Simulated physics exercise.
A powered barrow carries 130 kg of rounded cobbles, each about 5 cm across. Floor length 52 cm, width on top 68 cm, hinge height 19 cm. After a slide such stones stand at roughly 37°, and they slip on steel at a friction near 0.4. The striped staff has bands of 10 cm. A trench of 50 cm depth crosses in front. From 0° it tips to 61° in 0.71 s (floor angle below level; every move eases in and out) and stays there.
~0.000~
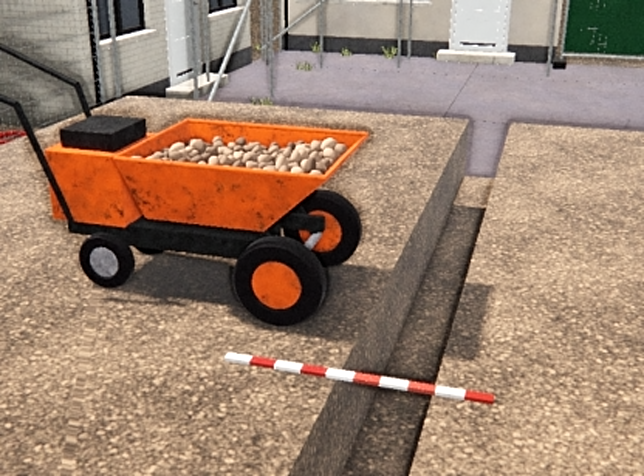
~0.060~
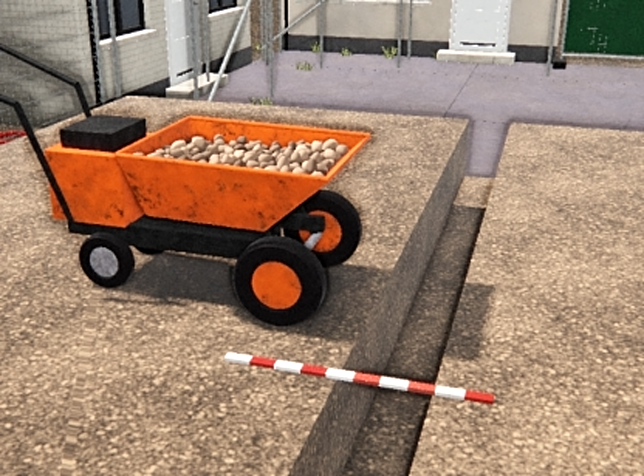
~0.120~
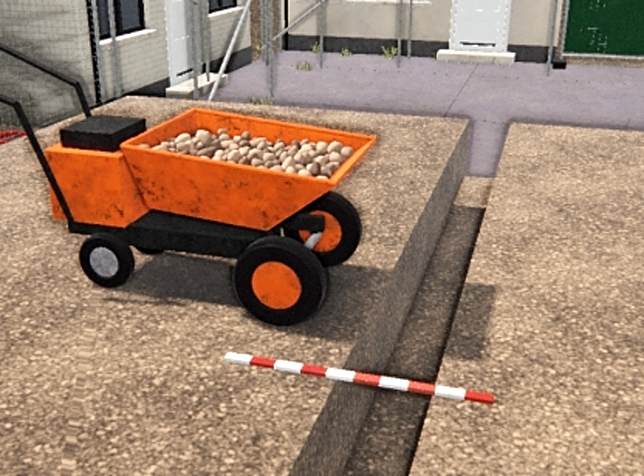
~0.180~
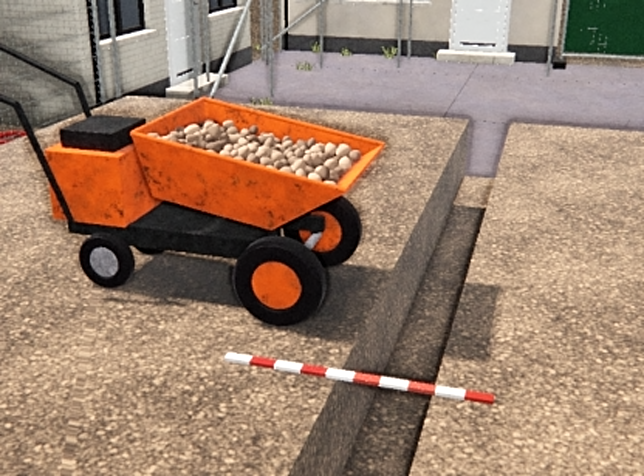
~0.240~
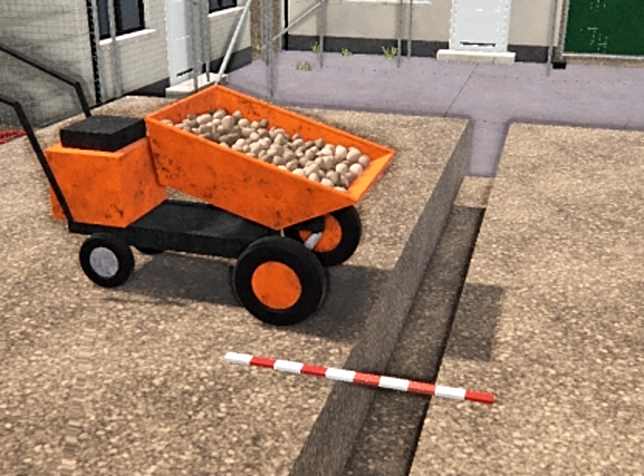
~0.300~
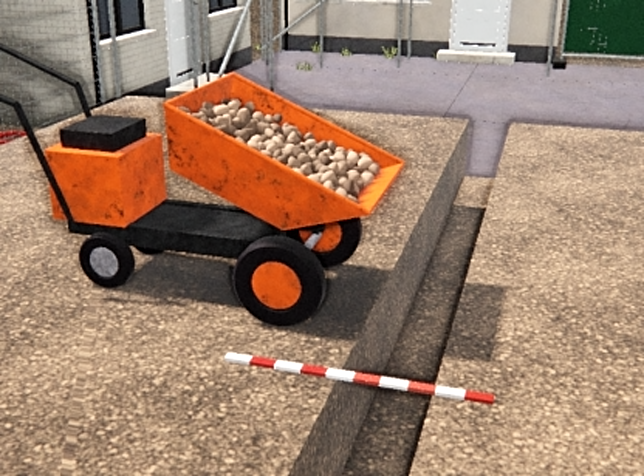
An orange powered barrow standing beside a trench, its tray of rounded cobbles tilting steadily toward the right, rear end rising.
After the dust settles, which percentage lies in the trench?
About 45 per cent.
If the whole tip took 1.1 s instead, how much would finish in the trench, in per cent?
It would be near 55 per cent.
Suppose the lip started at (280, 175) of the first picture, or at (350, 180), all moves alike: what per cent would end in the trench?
Near 90 per cent from the first place, 30 from the second.
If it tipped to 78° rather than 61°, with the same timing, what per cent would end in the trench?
In that case some 50 per cent.
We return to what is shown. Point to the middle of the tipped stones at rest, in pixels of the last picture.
Their middle is at about (475, 310).
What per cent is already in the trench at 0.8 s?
About 15 per cent by then.
After 0.5 s the floor is at 51°; 100 % in the tray; the foremost stones are at (398, 235).
After 0.8 s the floor is at 61°; 82 % in the tray, 13 % in the trench, 4 % past the trench; the foremost stones are at (469, 315).
After 1.2 s the floor is at 61°; 31 % in the tray, 19 % in the trench, 50 % past the trench; the foremost stones are at (611, 328).
After 3.1 s the floor is at 61°; 0 % in the tray, 45 % in the trench, 55 % past the trench; the foremost stones are past the picture's edge.
